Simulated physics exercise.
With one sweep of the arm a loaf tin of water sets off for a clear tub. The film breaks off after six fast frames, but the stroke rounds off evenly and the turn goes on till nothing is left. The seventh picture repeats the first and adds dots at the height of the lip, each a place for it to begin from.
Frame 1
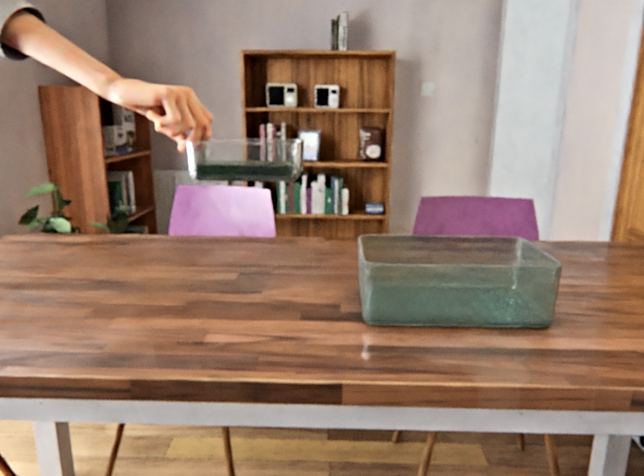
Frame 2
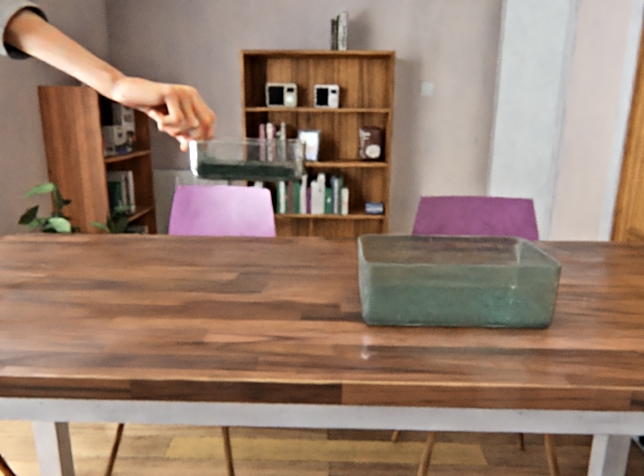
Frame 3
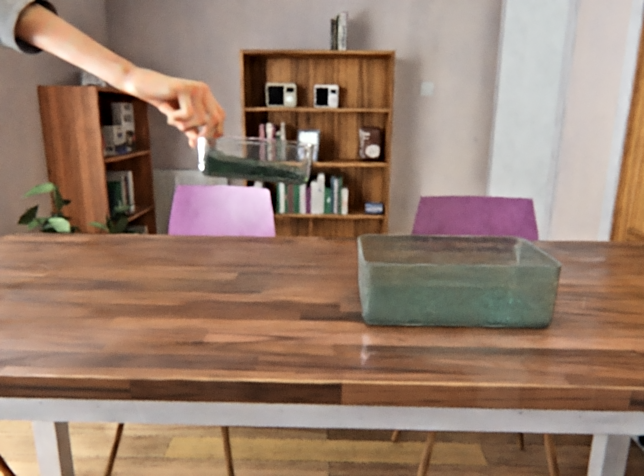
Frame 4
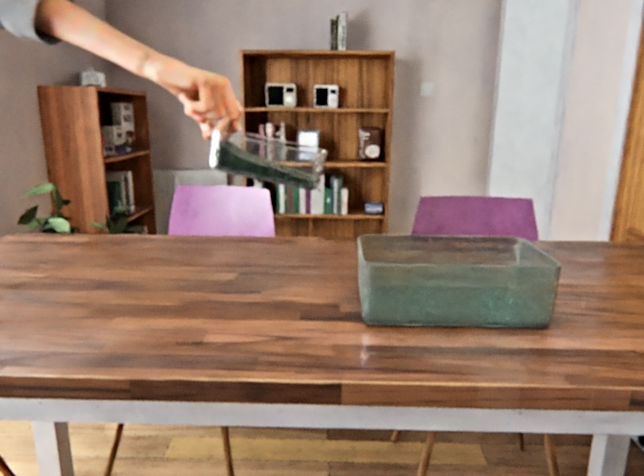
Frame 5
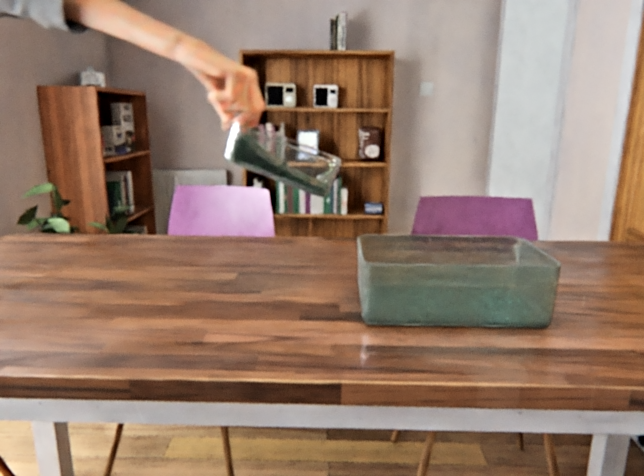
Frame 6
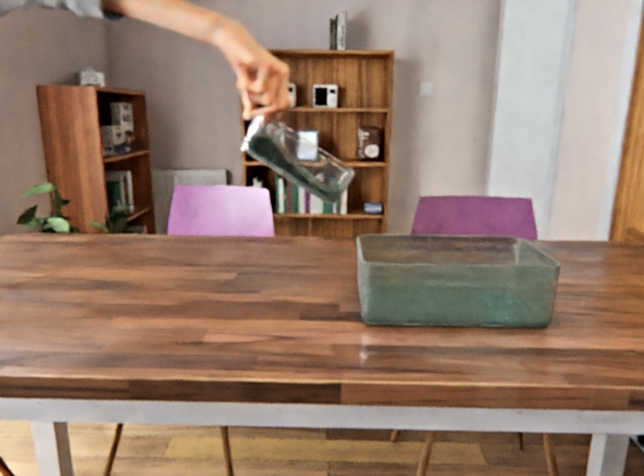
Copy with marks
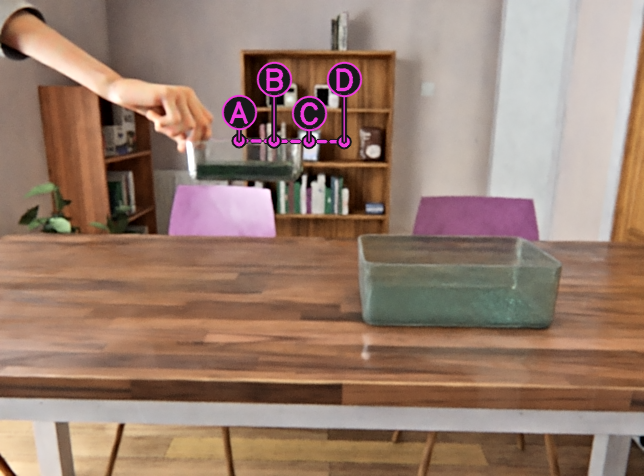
In a room with bookshelves and purple chairs, a hand holds a small clear container of liquid above a wooden table, then moves it right, tilting it gradually downward at its right end, while a larger clear tub stays still.
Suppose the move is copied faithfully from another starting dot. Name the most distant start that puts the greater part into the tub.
A.
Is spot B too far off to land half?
No.
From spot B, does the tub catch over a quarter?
Yes, it does.
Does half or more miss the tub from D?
No, that is safe.
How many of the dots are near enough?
All four.
In magenta, A at (239, 140); B at (274, 141); C at (309, 141); D at (344, 141).
With A, about 67 % lands in the tub, 27 % falls short and 6 % goes beside or beyond.
With B, about 72 % lands in the tub, 21 % falls short and 7 % goes beside or beyond.
With C, about 88 % lands in the tub, 8 % falls short and 4 % goes beside or beyond.
With D, about 88 % lands in the tub, 1 % falls short and 11 % goes beside or beyond.
